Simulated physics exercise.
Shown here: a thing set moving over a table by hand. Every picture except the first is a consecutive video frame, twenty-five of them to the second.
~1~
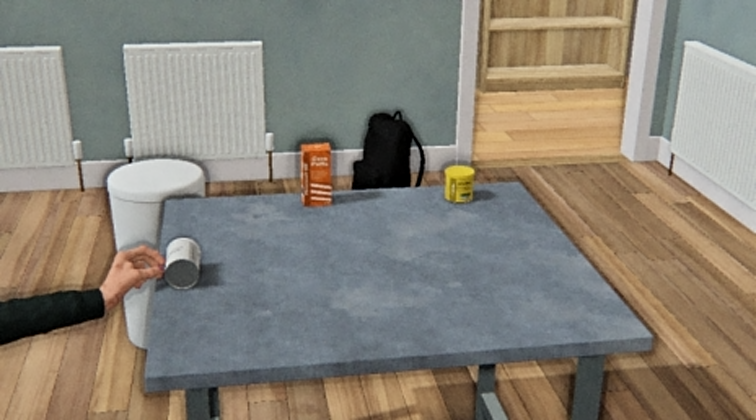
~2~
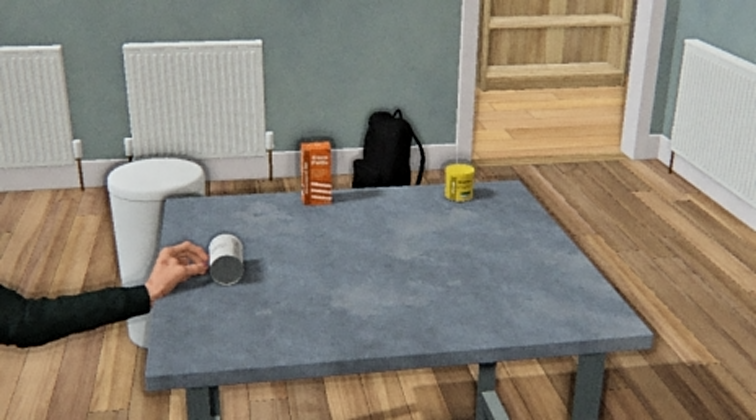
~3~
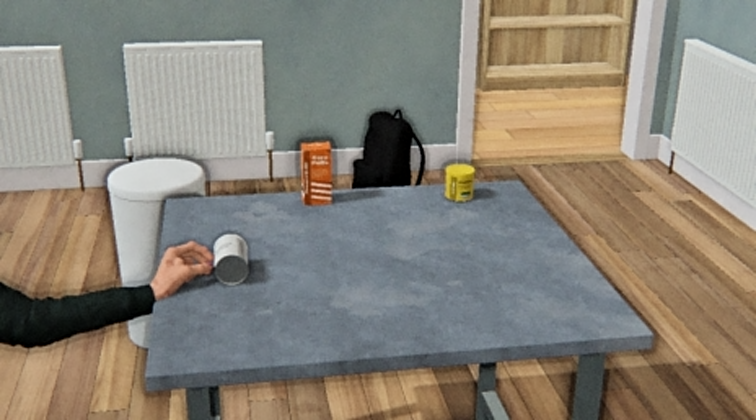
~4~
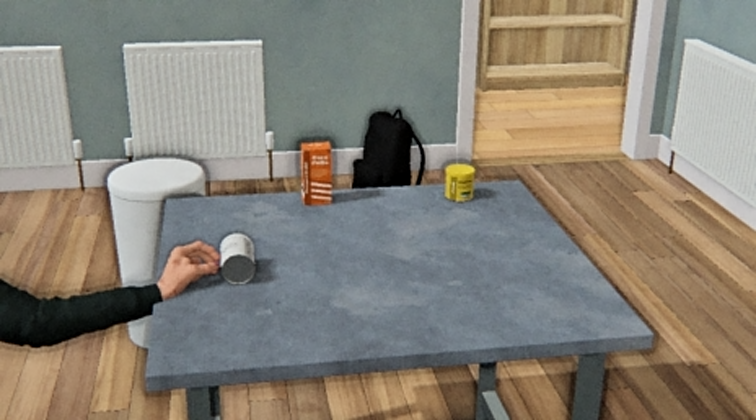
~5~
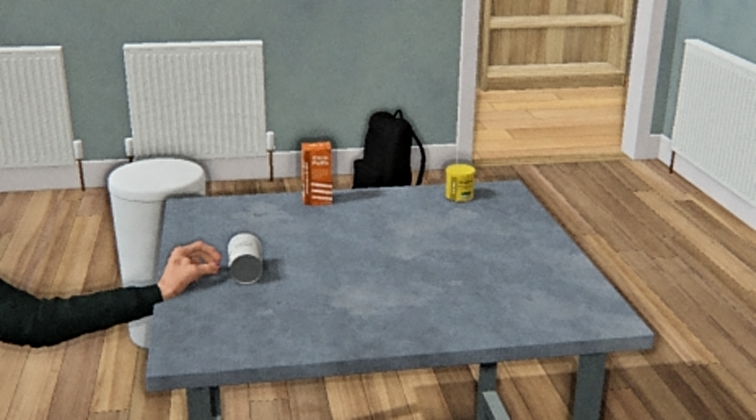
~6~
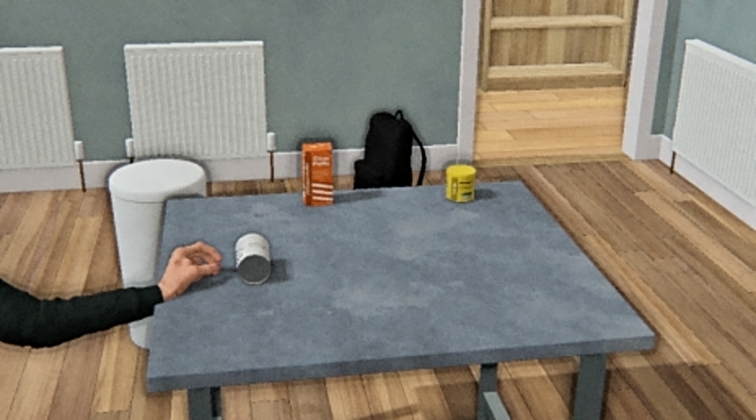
A white tin lying on its side moves right across the grey table from a hand.
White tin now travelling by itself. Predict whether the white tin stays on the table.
Watch - it keeps to the tabletop.
Then, 0.20 s on from there, white tin shifted about its own width near (286, 257).
Then, 0.60 s on from there, white tin shifted well along near (335, 254).
Then, 1.10 s on from there, white tin shifted well along near (370, 252).
In the end, moved from the start, white tin. At the end, from the last picture's camera, white tin near (376, 251).
